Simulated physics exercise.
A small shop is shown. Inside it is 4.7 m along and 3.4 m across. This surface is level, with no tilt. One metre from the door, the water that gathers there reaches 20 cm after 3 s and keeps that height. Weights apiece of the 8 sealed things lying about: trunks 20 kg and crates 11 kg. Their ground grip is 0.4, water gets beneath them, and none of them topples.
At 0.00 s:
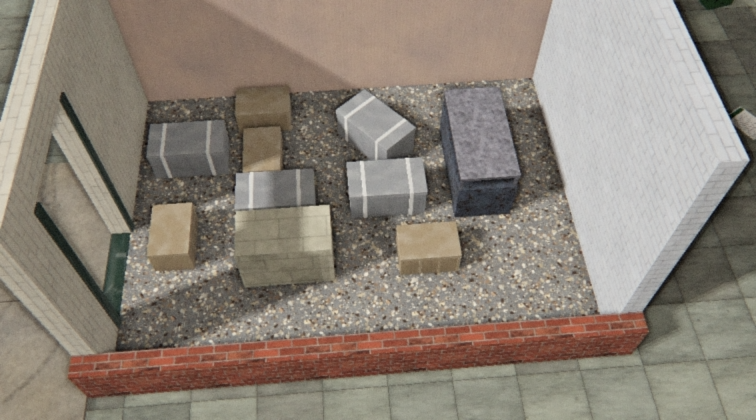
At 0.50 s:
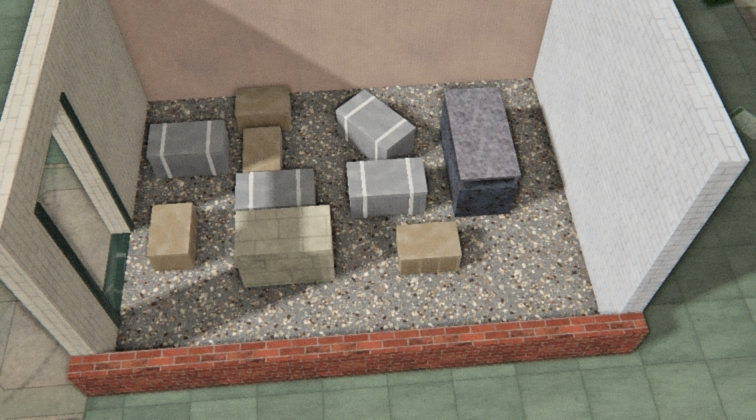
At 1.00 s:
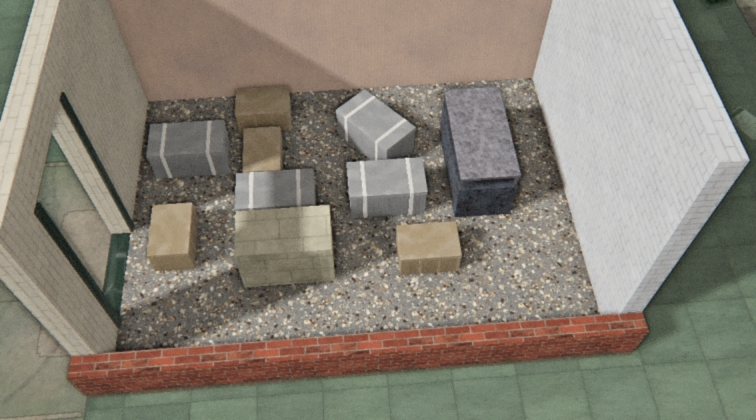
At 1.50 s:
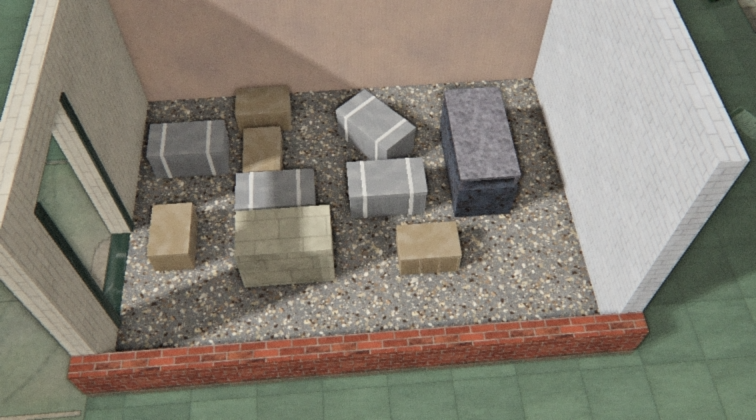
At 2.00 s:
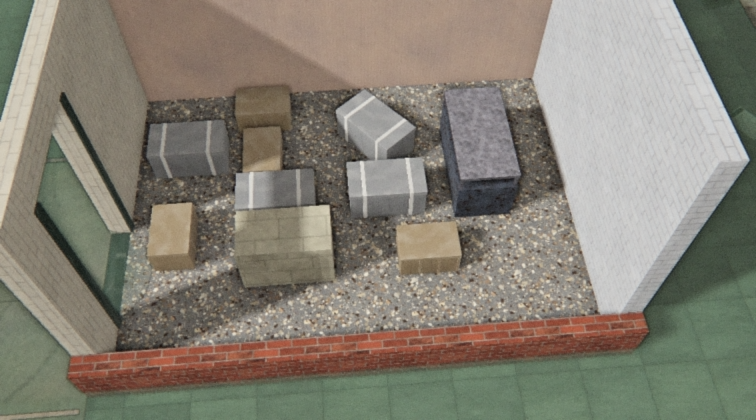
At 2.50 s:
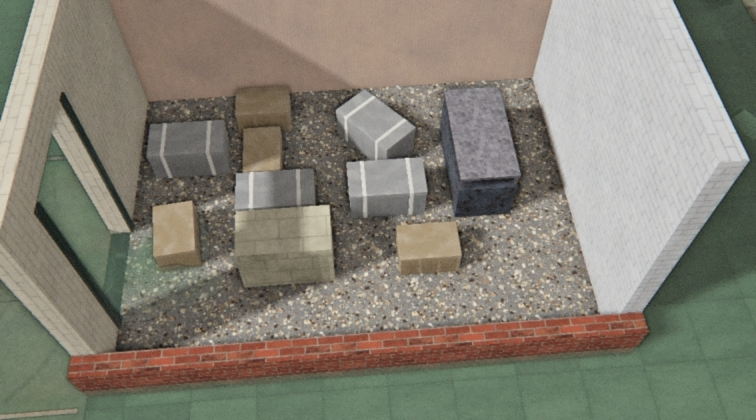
Green water spread over the paving outside a small walled room of tan and grey blocks, then crept in through the left doorway, where the nearest tan block shifted very slightly while the others stayed still.
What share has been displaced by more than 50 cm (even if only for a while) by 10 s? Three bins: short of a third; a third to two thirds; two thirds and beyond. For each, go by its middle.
I'm guessing the result is some.
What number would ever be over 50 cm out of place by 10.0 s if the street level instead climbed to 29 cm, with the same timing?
With that change, 7 of them.
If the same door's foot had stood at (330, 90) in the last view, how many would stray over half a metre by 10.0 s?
The count would be 5.
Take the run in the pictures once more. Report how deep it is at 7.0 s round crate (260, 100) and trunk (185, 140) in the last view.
Some 4 cm at the first, some 4 cm at the second.
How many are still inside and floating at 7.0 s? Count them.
The number is 2.
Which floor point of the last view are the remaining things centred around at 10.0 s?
(345, 146).
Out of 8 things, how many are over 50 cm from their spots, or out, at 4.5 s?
At that time I count 1.
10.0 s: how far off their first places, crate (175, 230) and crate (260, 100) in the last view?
The first is 150 cm from its start, the second 20 cm.
After 3.5 s 1 of 8 are over 50 cm from their spots; 0 afloat.
After 4.5 s 1 of 8 are over 50 cm from their spots; 1 afloat.
After 7.0 s 4 of 8 are over 50 cm from their spots; 2 afloat.
After 10.0 s 5 of 8 are over 50 cm from their spots, and 5 have been at some point; 7 afloat.
